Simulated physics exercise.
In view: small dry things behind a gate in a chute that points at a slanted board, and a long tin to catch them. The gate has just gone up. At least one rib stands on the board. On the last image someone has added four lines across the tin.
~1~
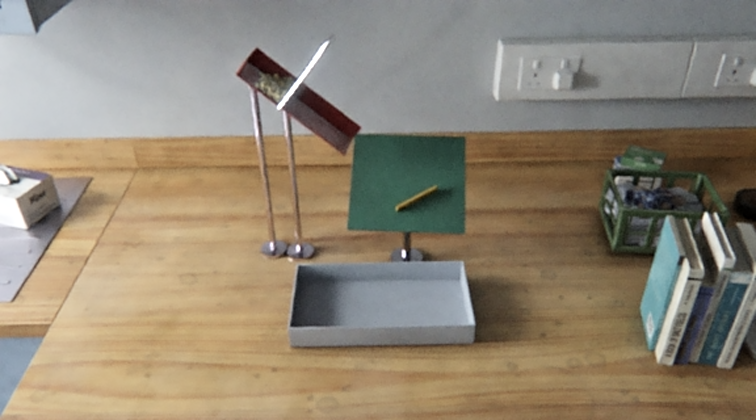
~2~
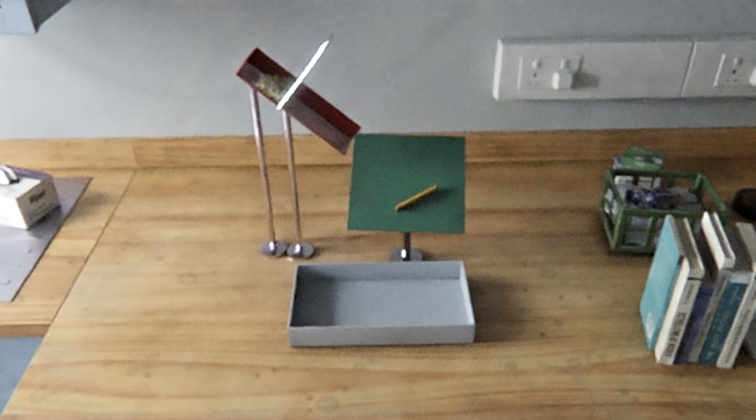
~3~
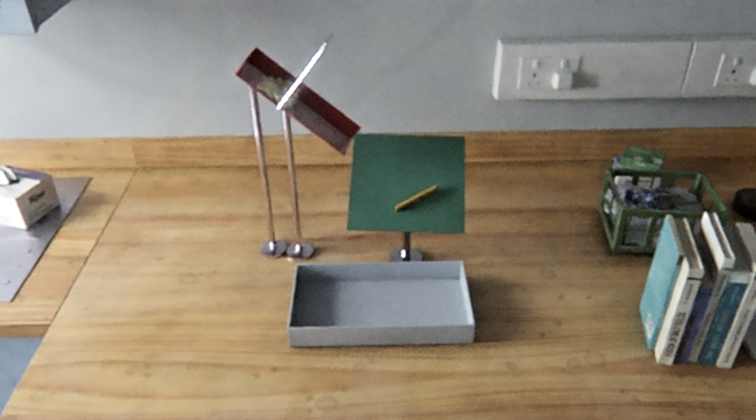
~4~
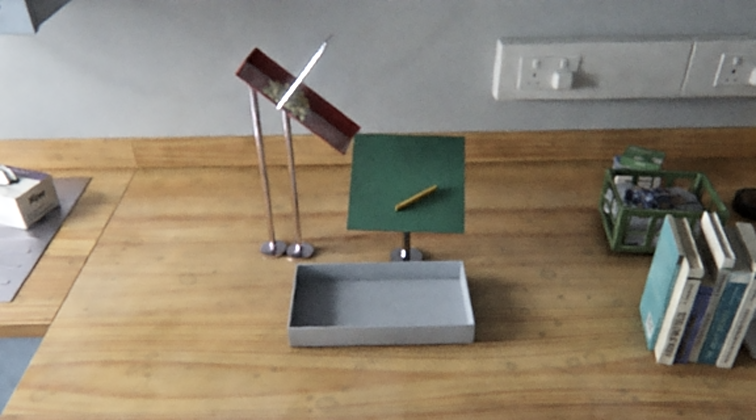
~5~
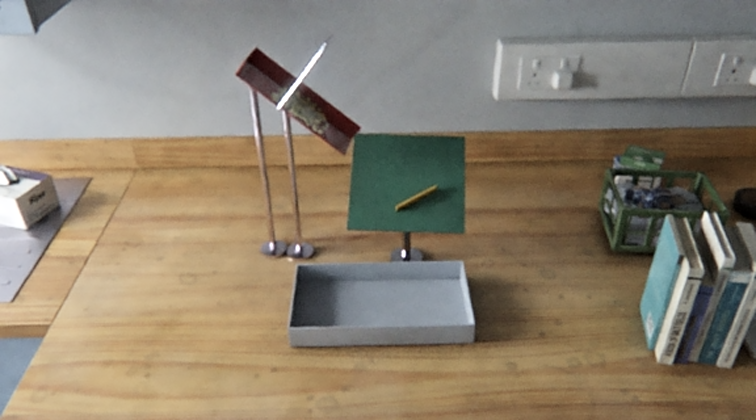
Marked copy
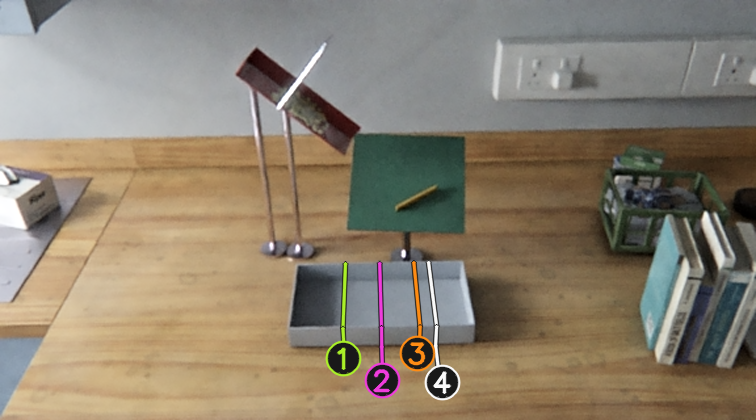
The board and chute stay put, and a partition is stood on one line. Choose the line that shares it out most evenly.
Use line 2.
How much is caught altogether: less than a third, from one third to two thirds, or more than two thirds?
About that: More than two thirds.
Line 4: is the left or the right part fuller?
Left.
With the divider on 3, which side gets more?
The left side.
On the marked copy, line 1 crosses the front rim at (342, 327); line 2 crosses the front rim at (381, 326); line 3 crosses the front rim at (419, 326); line 4 crosses the front rim at (436, 325).
With 1, of what is caught, none at all on the left of the divider, the whole lot on the right.
With 2, of what is caught, close to half on the left of the divider, close to half on the right.
With 3, of what is caught, the bulk on the left of the divider, a small share on the right.
With 4, of what is caught, all but a few on the left of the divider, only a few on the right.
